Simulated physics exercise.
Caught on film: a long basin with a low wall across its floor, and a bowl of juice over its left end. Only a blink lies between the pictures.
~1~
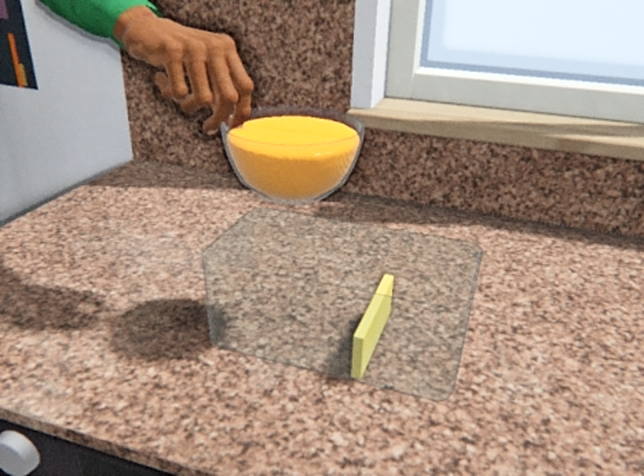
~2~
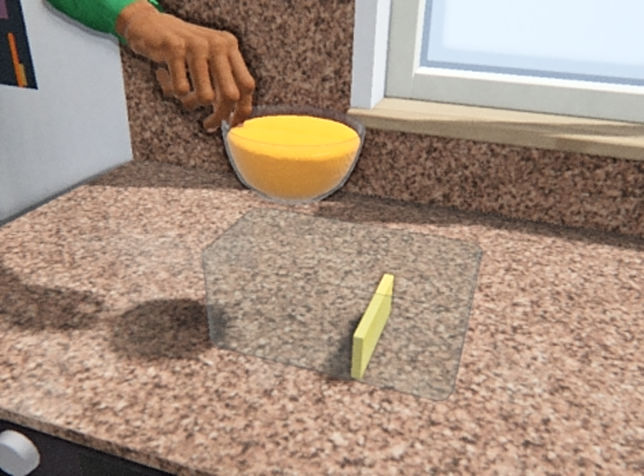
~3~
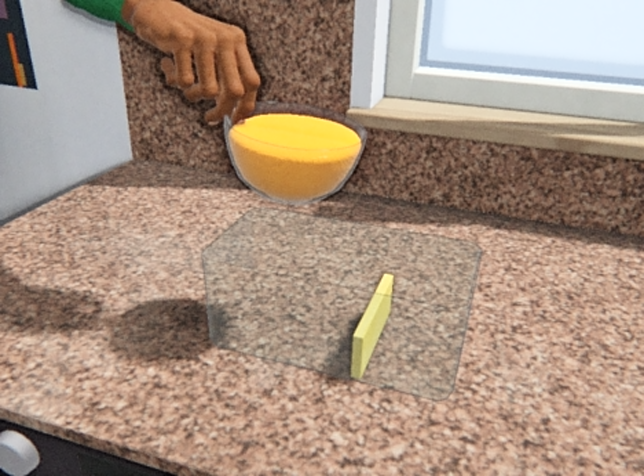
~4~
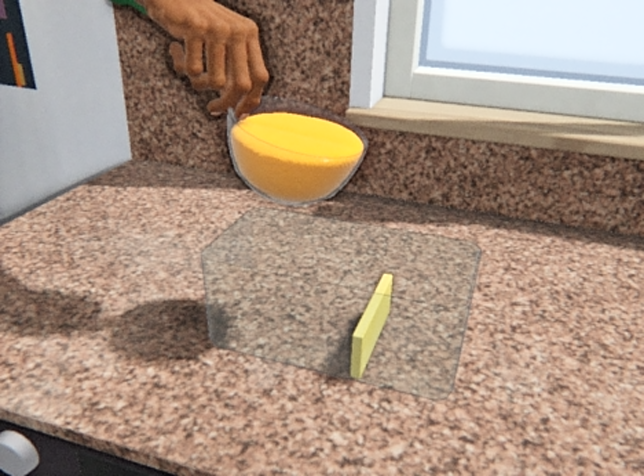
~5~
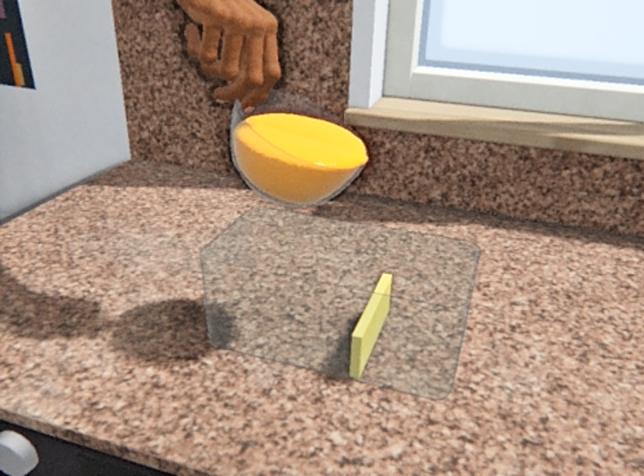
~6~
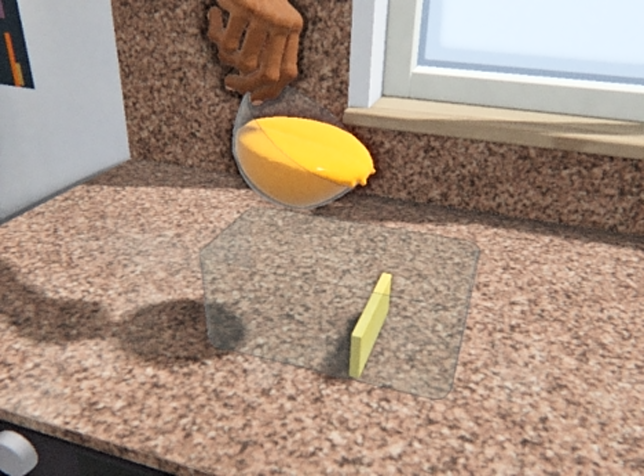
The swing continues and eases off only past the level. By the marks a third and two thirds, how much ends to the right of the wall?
It comes to from a third to two thirds.
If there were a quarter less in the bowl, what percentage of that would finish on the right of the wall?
Close to 40 per cent.
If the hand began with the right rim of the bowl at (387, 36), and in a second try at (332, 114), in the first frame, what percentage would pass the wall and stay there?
About 75 and 25 per cent.
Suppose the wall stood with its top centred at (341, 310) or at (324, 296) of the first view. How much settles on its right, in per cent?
About 75 and 85 per cent.
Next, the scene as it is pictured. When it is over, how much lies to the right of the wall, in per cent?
Near 50 %.
A moment on, the bowl is tipped right over and 13 per cent is still to pour, 16 is left of the wall and 46 right of it.
Next, the bowl is tipped right over and 1 per cent is still to pour, 37 is left of the wall and 42 right of it.
Then the bowl is tipped right over and 1 per cent is still to pour, 44 is left of the wall and 51 right of it.
Later the bowl is tipped right over and 0 per cent is still to pour, 47 is left of the wall and 50 right of it.
At rest 48 per cent lies left of the wall, 49 right of it and 2 outside.
